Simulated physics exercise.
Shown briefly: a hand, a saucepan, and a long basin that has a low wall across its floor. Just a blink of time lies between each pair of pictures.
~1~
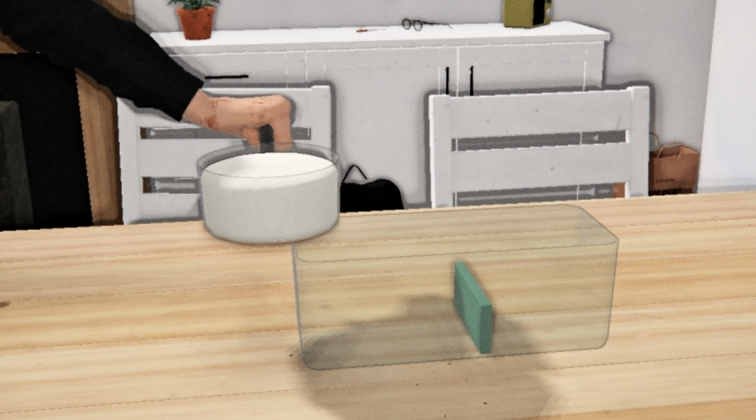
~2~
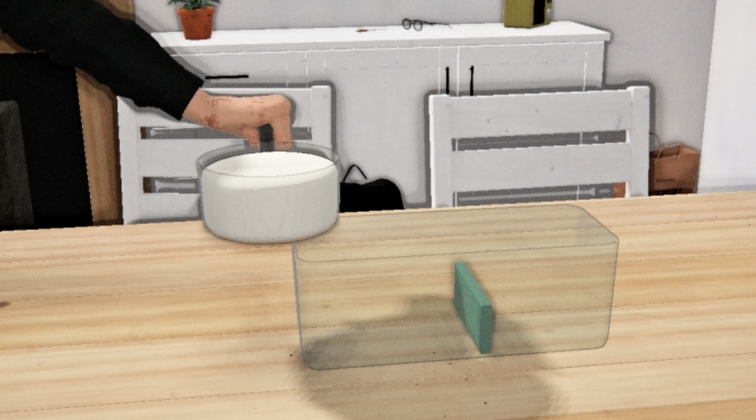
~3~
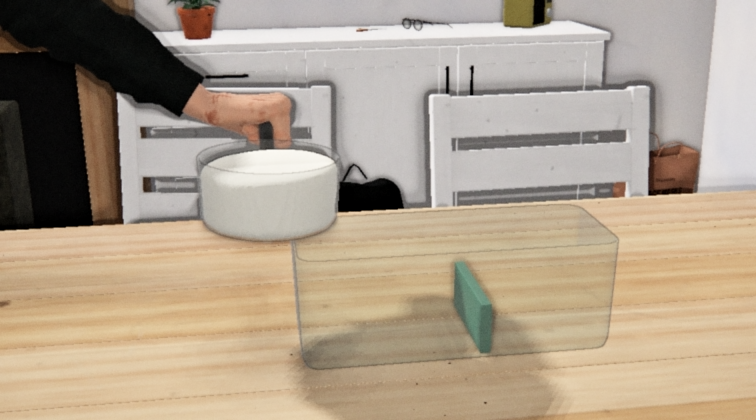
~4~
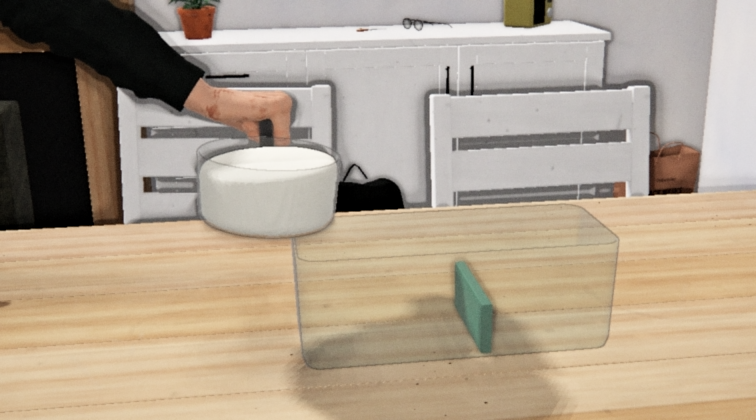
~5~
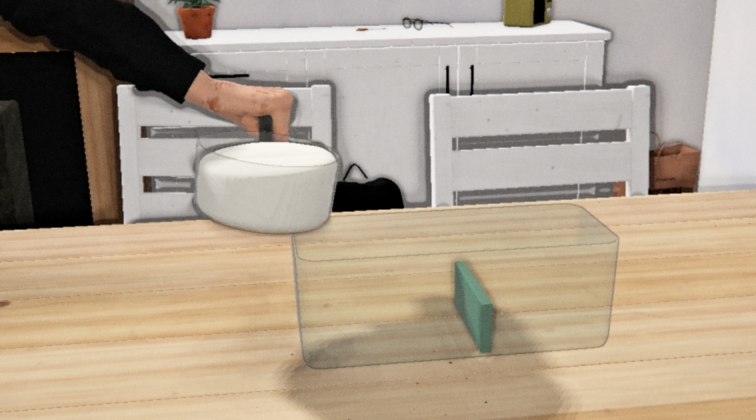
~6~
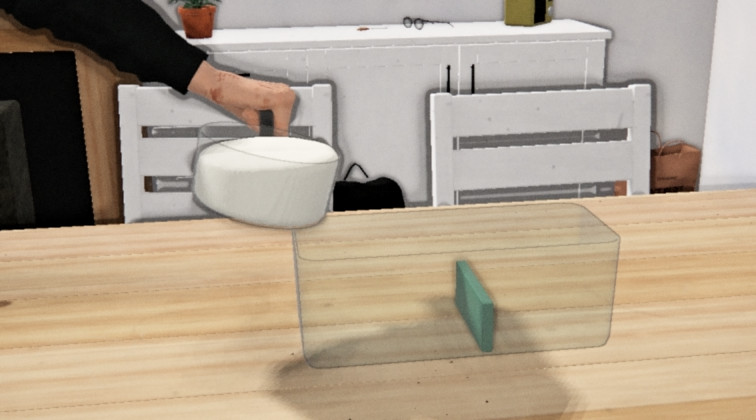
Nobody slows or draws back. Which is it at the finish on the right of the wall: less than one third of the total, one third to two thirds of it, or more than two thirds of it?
At the finish the right of the wall has less than one third of the total.
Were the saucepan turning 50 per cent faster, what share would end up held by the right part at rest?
Around 10 percent.
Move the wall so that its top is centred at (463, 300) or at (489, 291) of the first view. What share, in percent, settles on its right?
Respectively 20 and 10 per cent, approximately.
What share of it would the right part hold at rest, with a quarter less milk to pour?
Roughly 0 in a hundred.
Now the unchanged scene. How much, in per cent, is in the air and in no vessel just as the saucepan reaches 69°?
Roughly 30 percent.
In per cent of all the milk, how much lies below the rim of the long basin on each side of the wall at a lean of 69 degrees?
On the left 20 per cent, on the right 0 per cent.
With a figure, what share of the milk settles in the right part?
Roughly 0 %.
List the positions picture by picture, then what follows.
Tilt 0°; pouring edge (339, 158); surface from (201, 172) to (336, 165); the long basin's rim runs from (293, 242) to (599, 224); the wall's top is at (472, 284), in the first picture.
Tilt 1°; pouring edge (339, 158); surface from (201, 171) to (337, 164), in the second picture.
Tilt 2°; pouring edge (339, 157); surface from (201, 169) to (336, 162), in the third picture.
Tilt 5°; pouring edge (339, 157); surface from (200, 166) to (335, 159), in the fourth picture.
Tilt 9°; pouring edge (339, 157); surface from (199, 161) to (335, 155), in the fifth picture.
Tilt 14°; pouring edge (339, 157); surface from (198, 154) to (338, 150), in the sixth picture.
A moment on, the tilt is 69° and 47 per cent is still to pour, 20 is left of the wall and 0 right of it.
Next, the tilt is 105° and 6 per cent is still to pour, 84 is left of the wall and 1 right of it.
Then the tilt is 114° and 0 per cent is still to pour, 97 is left of the wall and 2 right of it.
Later the tilt is 114° and 0 per cent is still to pour, 97 is left of the wall and 2 right of it.
Finally, 97 per cent lies left of the wall, 2 right of it and 1 outside.
